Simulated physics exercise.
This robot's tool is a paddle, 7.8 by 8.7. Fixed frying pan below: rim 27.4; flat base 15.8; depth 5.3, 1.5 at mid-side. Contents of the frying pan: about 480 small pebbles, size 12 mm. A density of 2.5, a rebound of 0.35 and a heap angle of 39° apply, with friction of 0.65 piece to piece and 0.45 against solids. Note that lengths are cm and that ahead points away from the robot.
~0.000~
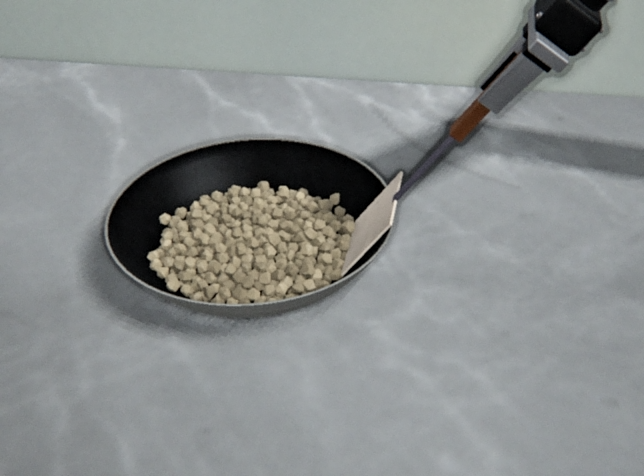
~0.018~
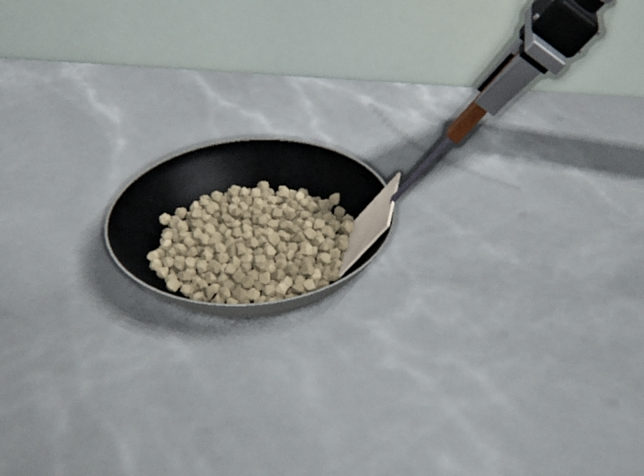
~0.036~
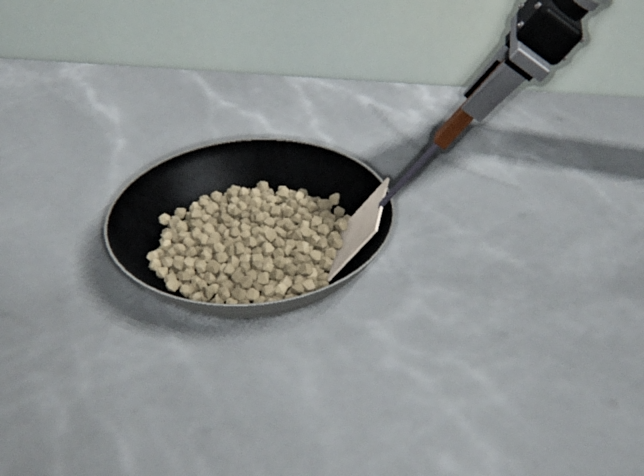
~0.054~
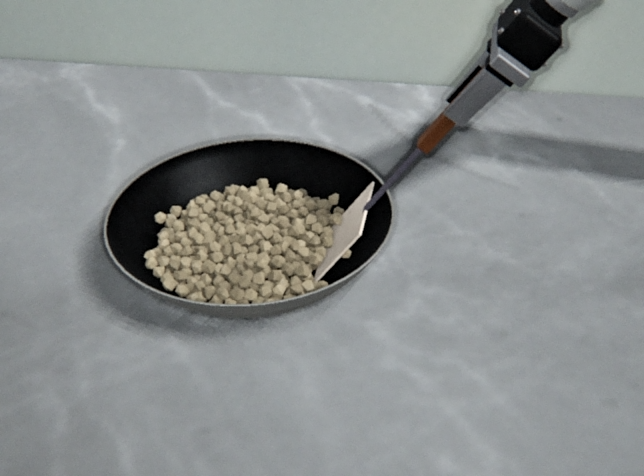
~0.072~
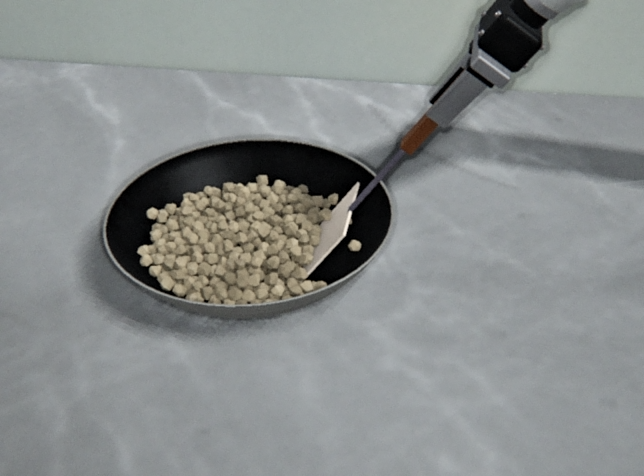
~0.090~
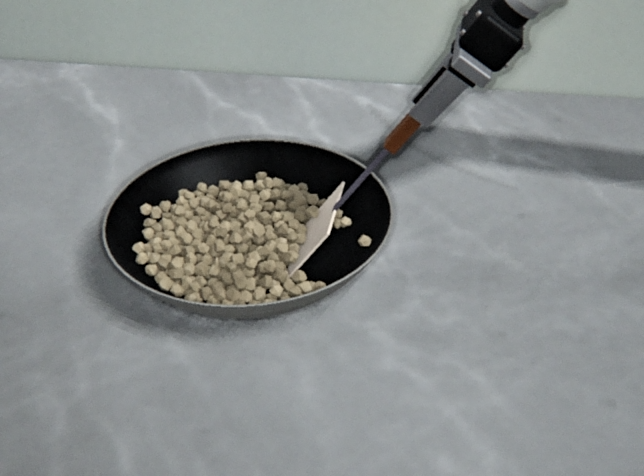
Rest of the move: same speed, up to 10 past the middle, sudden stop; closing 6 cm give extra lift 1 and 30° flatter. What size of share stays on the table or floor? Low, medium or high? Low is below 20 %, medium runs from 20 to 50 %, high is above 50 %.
The share is medium, from 20 to 50 %.
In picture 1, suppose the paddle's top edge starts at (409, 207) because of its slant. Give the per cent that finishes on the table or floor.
I'd estimate around 30 per cent.
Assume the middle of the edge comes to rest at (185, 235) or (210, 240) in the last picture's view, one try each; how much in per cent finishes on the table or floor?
Respectively about 5 and 0 percent end on the table or floor.
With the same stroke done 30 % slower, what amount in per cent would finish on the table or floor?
Then around 20 percent would finish on the table or floor.
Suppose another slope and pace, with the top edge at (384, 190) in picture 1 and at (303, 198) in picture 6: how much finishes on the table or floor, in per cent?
My guess would be close to 40 per cent.
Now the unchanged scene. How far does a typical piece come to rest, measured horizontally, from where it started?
Level distance of roughly 9 cm.
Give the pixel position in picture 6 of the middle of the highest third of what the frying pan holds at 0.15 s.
Roughly at (197, 223).
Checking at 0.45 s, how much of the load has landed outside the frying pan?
Roughly 25 percent.
After 0.15 s, sloping 55°, highest piece 5 above the table; 479 in the frying pan.
After 0.22 s, sloping 45°, highest piece 7 above the table; 478 in the frying pan, 1 on the blade or in flight.
After 0.45 s, sloping 25°, highest piece 7 above the table; 343 in the frying pan, 127 on the table or floor, 9 on the blade or in flight.
After 1.50 s, sloping 25°, highest piece 6 above the table; 342 in the frying pan, 137 on the table or floor.
At rest, 342 in the frying pan, 137 on the table or floor. That is 29 % on the table or floor.
